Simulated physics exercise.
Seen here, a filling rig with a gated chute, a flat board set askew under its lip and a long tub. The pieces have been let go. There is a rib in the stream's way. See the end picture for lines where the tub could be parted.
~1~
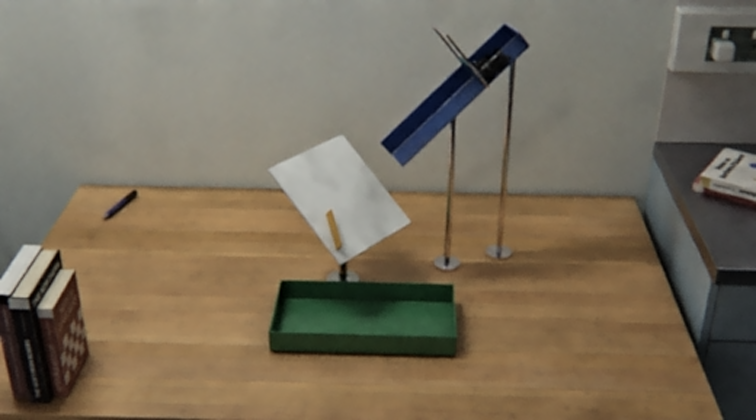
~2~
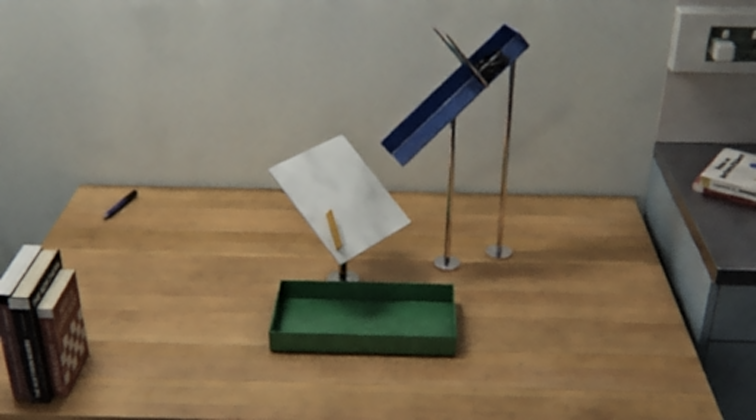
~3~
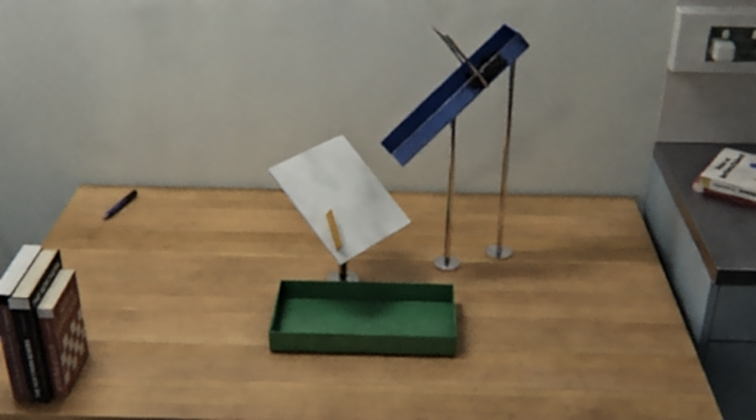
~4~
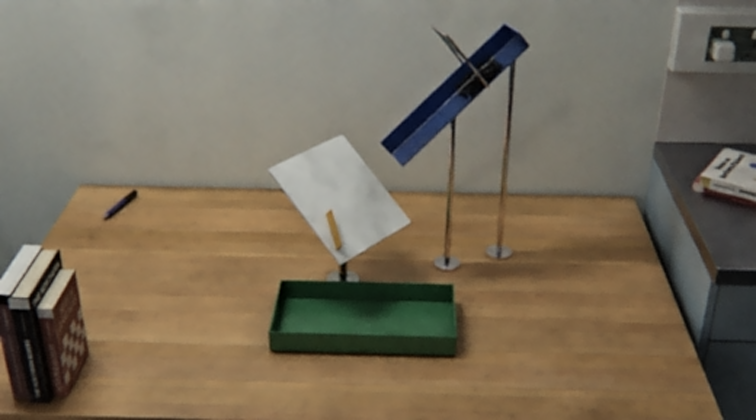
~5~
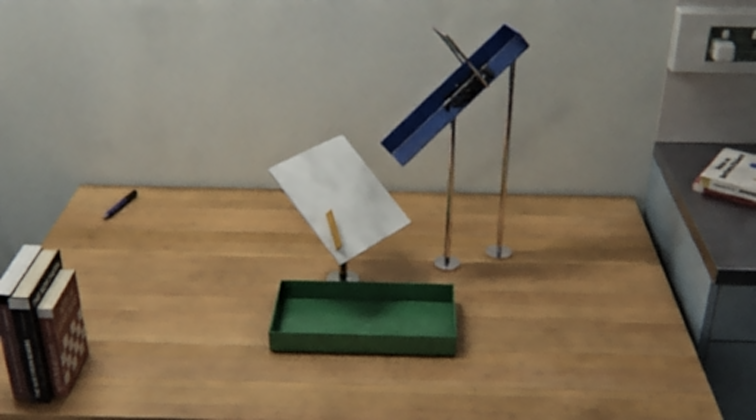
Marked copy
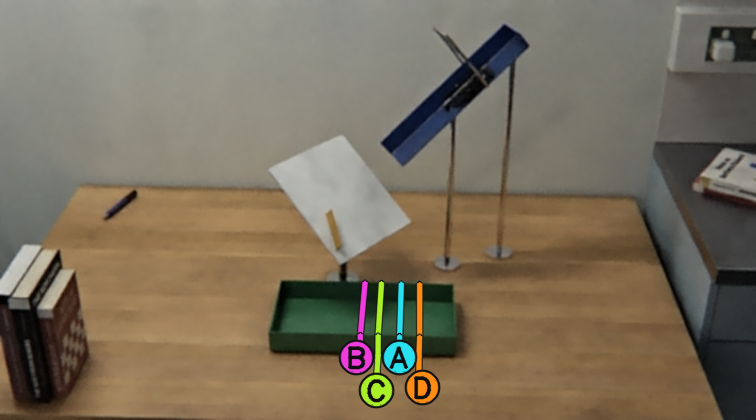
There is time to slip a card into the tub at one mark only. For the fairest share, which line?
C beats the others.
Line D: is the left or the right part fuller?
More lands on the left.
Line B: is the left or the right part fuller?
More lands on the right.
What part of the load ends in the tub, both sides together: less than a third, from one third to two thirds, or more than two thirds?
About that: More than two thirds.
On the marked copy, line A crosses the front rim at (399, 335); line B crosses the front rim at (360, 334); line C crosses the front rim at (378, 334); line D crosses the front rim at (419, 336).
With A, of what is caught, almost all on the left of the divider, about a tenth on the right.
With B, of what is caught, about a tenth on the left of the divider, the larger part on the right.
With C, of what is caught, roughly two thirds on the left of the divider, roughly a third on the right.
With D, of what is caught, every piece on the left of the divider, not one piece on the right.
